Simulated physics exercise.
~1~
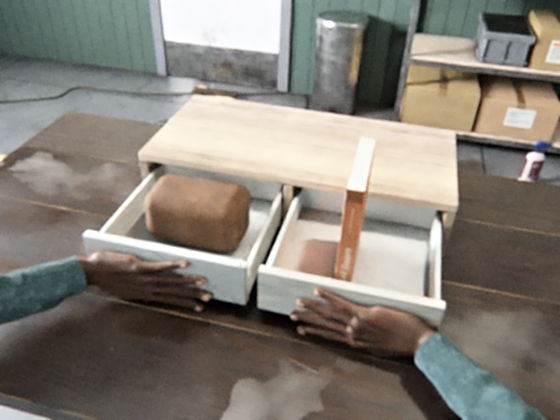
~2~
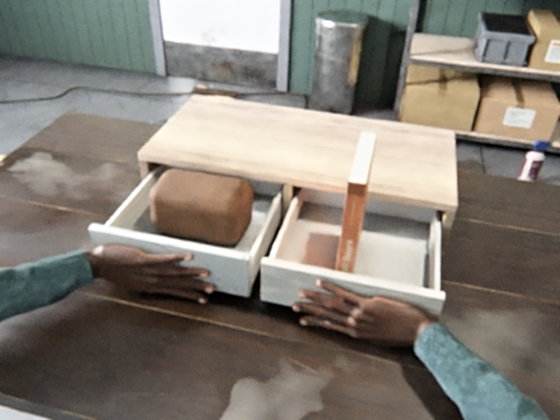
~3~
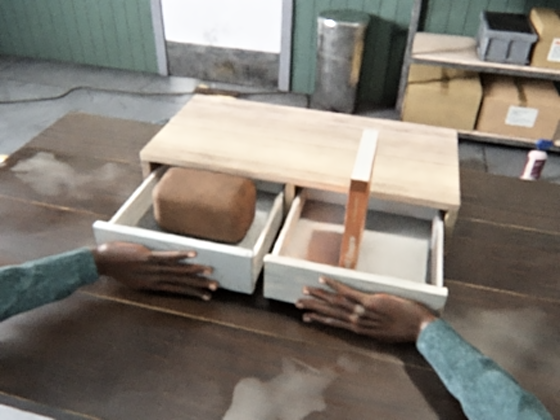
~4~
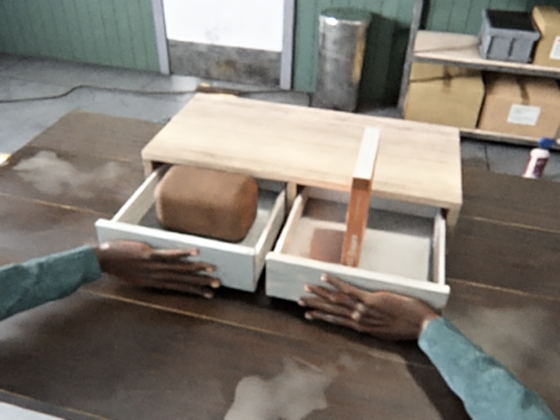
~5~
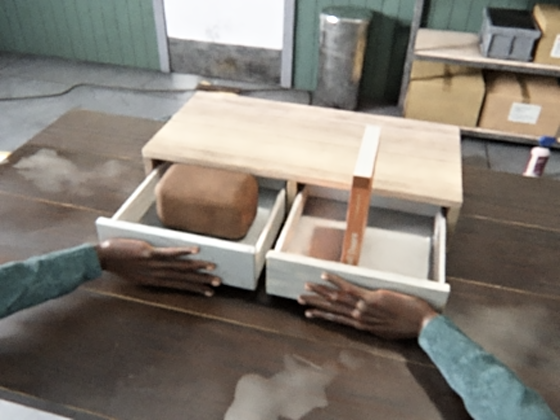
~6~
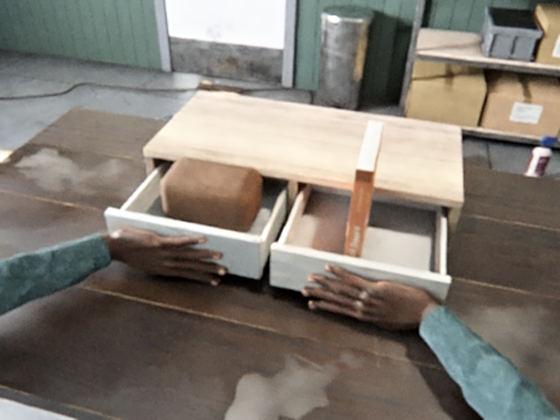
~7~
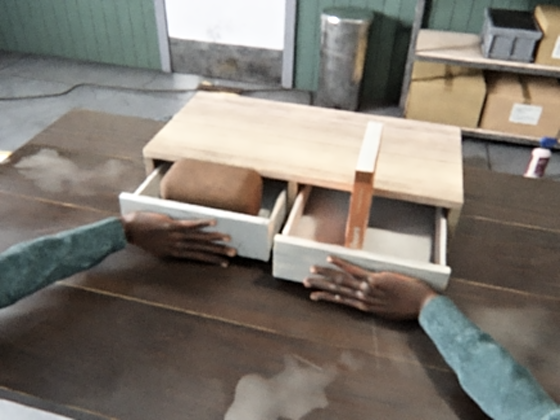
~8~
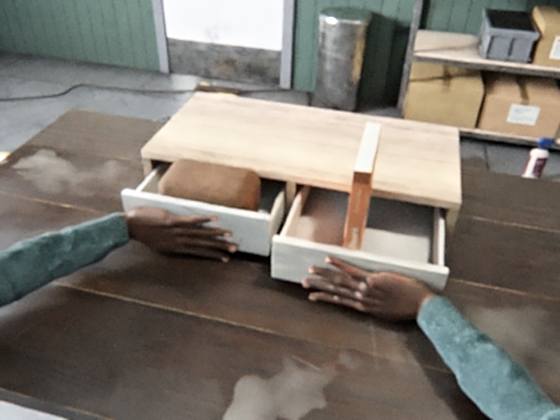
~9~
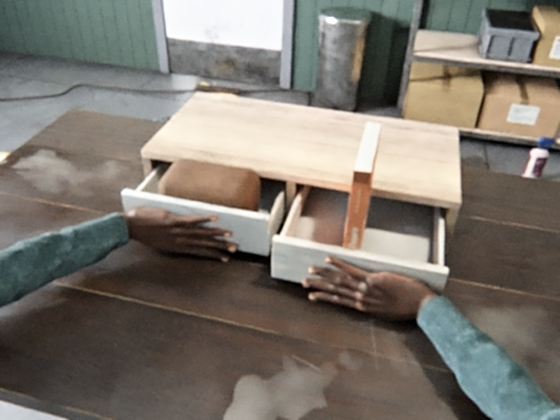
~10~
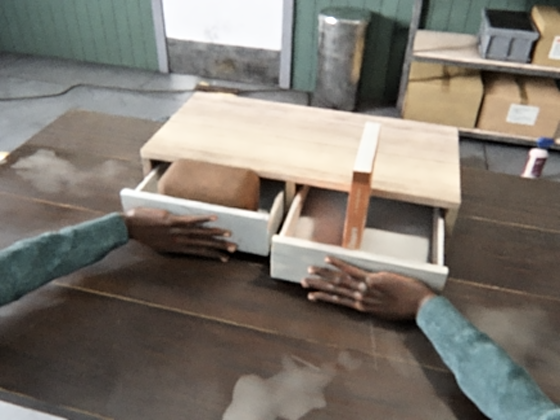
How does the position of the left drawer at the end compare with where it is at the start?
At the end the left drawer sits farther back into the cabinet than at the start, though it is still partly open. In the view it has shifted up and a little to the right.
The clip opens on a low wooden cabinet on a dark tabletop, with both pale drawers pulled open. The left drawer holds a rounded brown loaf, and the right one holds an orange book standing upright, taller than the drawer. Two hands in teal sleeves rest against the drawer fronts and ease both inward slightly, then pause. They push again, and the left drawer slides farther in, carrying the loaf partly under the cabinet top, while the right moves only a little. Both drawers then stop, jammed partly open, with the hands still against them.
